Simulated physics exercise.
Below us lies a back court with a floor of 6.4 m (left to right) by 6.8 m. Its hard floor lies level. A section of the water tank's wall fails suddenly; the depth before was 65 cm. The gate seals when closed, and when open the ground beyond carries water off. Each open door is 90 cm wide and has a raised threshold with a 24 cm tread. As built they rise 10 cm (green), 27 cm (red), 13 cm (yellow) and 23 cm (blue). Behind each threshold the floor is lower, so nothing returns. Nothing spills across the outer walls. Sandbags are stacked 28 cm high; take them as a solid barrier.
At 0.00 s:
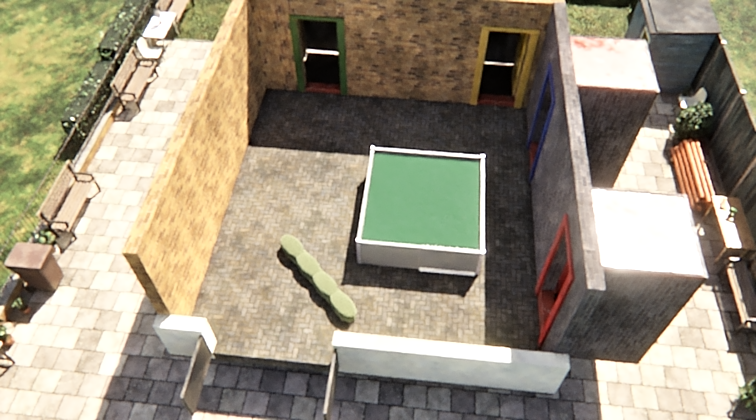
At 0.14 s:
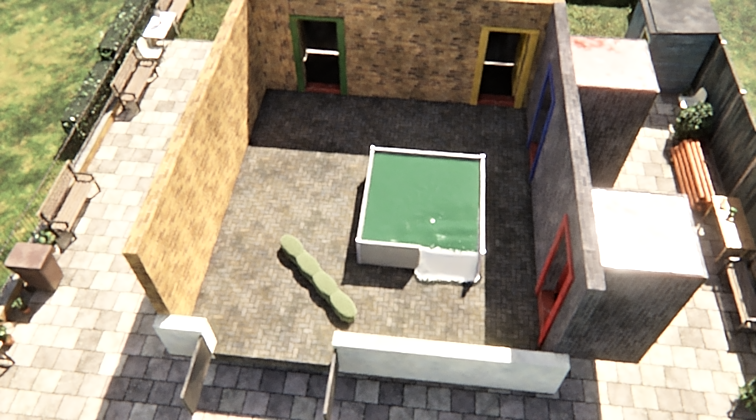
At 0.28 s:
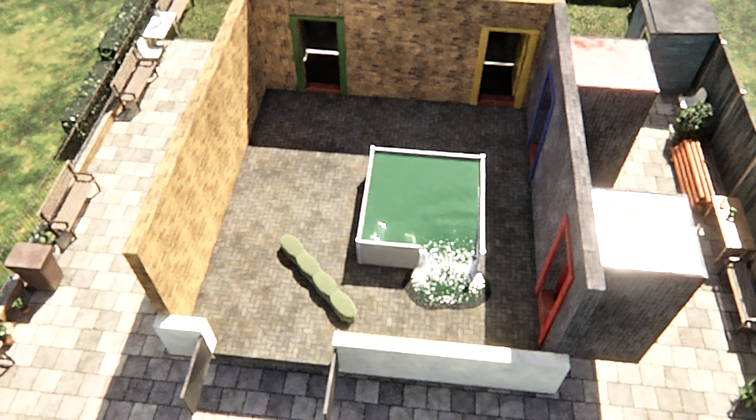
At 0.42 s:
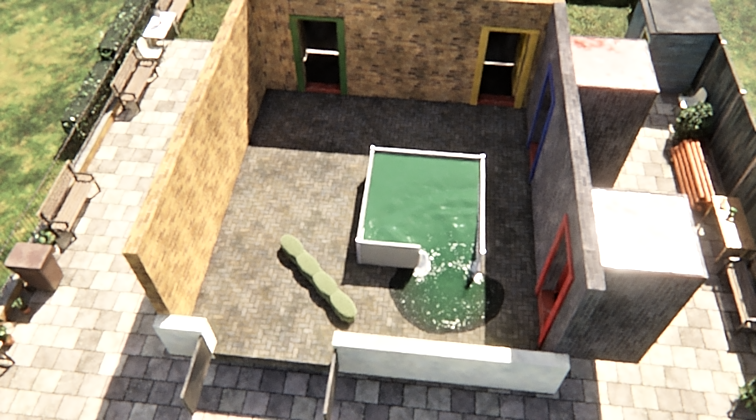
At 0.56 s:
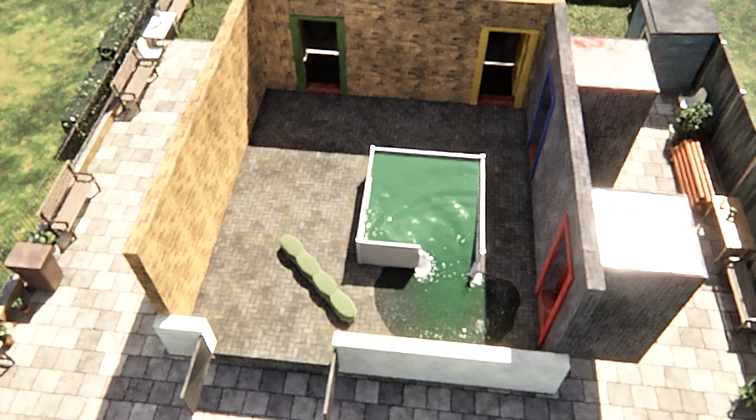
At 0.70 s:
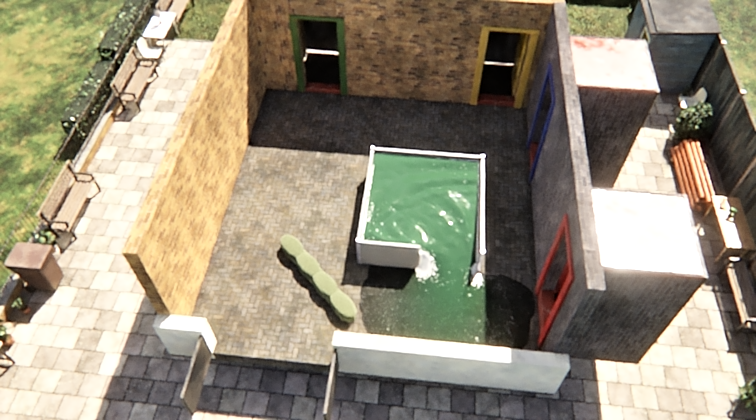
The video shows a walled paved court with a white-sided tank of still green water; part of its front wall gives way, and water pours out with white foam, spreading forward across the floor as ripples cross the tank.
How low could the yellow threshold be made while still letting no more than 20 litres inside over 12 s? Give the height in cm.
Some 14.5 cm above the ground.
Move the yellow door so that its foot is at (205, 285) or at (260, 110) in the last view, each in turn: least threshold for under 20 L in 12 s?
About 9.0 and 9.0 cm.
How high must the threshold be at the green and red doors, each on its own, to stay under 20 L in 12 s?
About 7.5 cm at green and 23 cm at red.
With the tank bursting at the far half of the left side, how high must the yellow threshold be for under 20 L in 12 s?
About 7.5 cm.
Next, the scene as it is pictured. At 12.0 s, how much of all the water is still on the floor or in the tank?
Roughly 86 in a hundred.
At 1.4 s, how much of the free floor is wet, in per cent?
Some 15 per cent of it.
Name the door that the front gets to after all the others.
It is the green one.
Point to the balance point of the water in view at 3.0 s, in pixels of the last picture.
Around (428, 265).
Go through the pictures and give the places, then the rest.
The first frame shows still water, 65 cm deep, in the water tank at (424, 199); the yellow door at (502, 73) is dry.
In the second frame, water pours out at (448, 262) and has run 0.3 m, to (420, 279); about 9 cm deep outside, 65 cm at the back.
In the third frame, the front is at (424, 304), 0.8 m from the gap at (448, 263); 1.0 m2 of floor is wet, 65 cm left at the back.
In the fourth frame, the gap is at (448, 264), the front 1.3 m out at (426, 327); the back of the water tank holds 65 cm.
In the fifth frame, the gap is at (448, 264), the front 1.9 m out at a hidden place; the back of the water tank holds 65 cm.
In the sixth frame, water pours out at (448, 264) and has run 2.0 m, to a hidden place; about 5 cm deep outside, 64 cm at the back; 4.9 m in a straight line remain to the yellow door at (502, 73).
After 1.4 s water covers 15 % of the floor, deepest (57 cm) near (538, 373); it has not reached the yellow door.
After 3.0 s water covers 35 % of the floor, deepest (37 cm) near (538, 373); it has not reached the yellow door.
After 12.0 s water covers 95 % of the floor, deepest (12 cm) near (303, 179); 9 cm at the yellow door, 38 litres in over its 13 cm threshold.
At the yellow door as built, the water arrived by 4.3 s and peaked near 19 cm at 5.4 s.
Run again over the same 12 s with other heights there, 55 litres in over 12 cm, 9 litres over 16.5 cm. The limit of 20 litres is kept from about 14.5 cm up.
